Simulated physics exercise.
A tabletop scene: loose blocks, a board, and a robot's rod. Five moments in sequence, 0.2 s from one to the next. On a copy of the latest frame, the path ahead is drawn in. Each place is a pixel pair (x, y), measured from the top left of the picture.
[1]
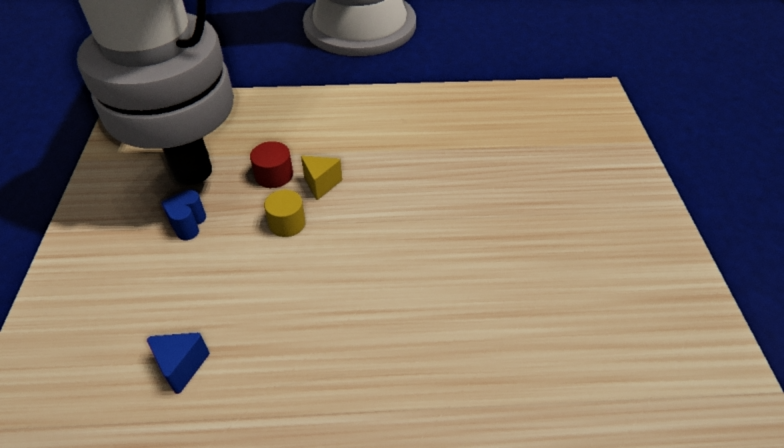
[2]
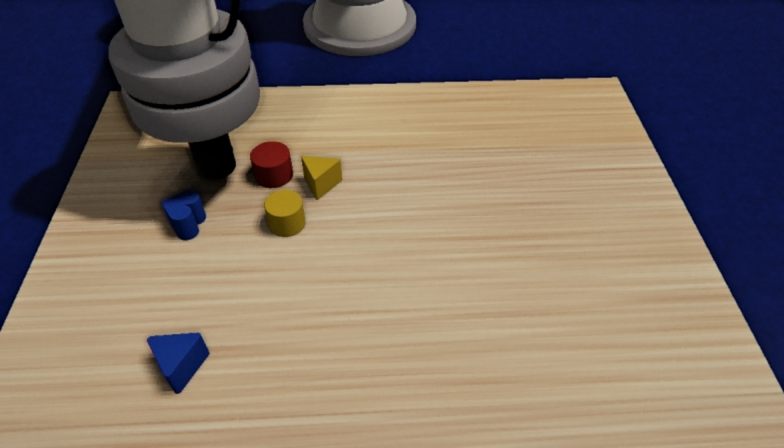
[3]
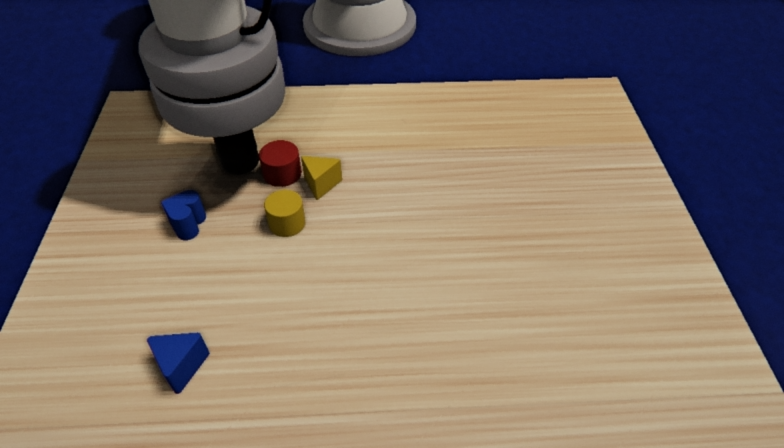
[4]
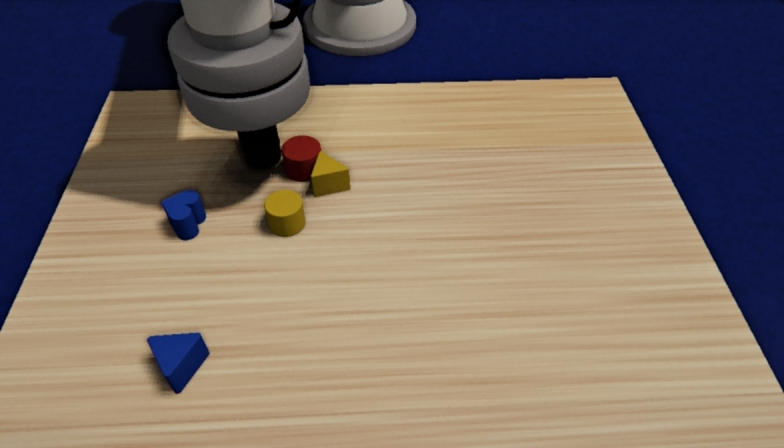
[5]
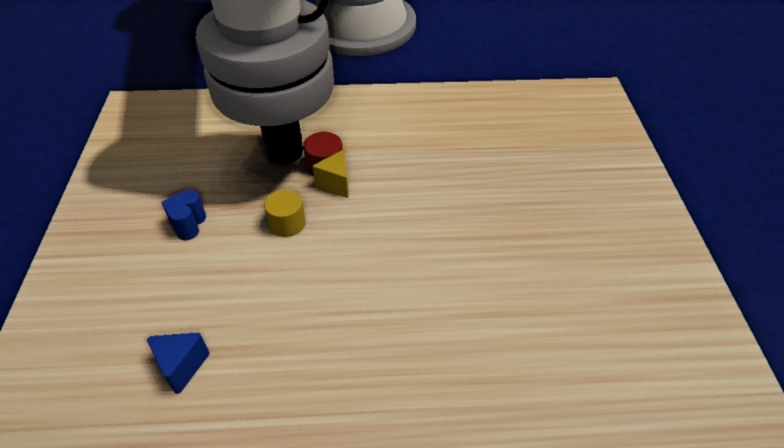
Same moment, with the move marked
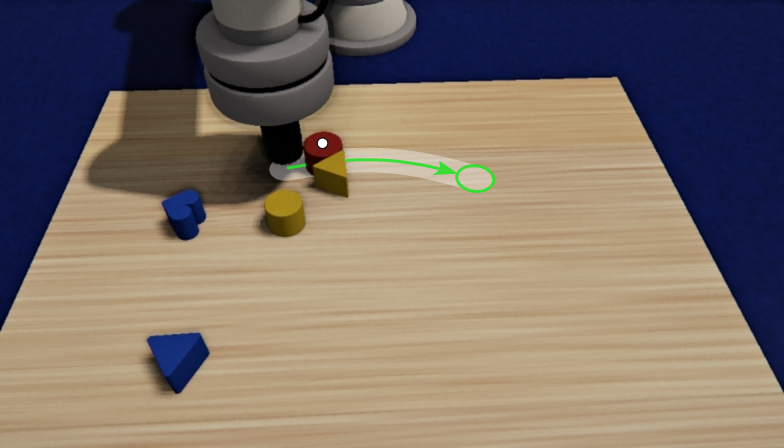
On a wooden tabletop, a robot's rod pushes the red disc right against the yellow triangular block.
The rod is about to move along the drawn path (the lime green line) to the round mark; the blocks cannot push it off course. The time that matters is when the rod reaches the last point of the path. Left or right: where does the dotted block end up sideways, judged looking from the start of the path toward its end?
It goes toward the left-hand side.
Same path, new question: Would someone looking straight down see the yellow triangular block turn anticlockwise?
I believe not.
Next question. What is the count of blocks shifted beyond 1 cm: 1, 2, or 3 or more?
Here I'd predict a lone block moving more than 1 cm.
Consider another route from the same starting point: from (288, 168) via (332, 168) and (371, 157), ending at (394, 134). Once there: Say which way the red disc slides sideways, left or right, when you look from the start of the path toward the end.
Moves right.
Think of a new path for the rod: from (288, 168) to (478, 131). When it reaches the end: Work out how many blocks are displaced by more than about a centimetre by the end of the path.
I'm going with one.
Path on the board, from (288, 168) by way of (351, 160) and (414, 164) to (475, 178); the dot is on the red disc.
On the path given first. One third of the way, rod at (351, 146); red disc at (388, 137); yellow triangular block at (339, 164), turned 25° clockwise.
Two thirds of the way, rod at (415, 149); red disc at (451, 134); yellow triangular block at (339, 164), turned 25° clockwise.
At the end, rod at (477, 164); yellow disc in place; red disc at (482, 132); yellow triangular block at (339, 164), turned 25° clockwise.
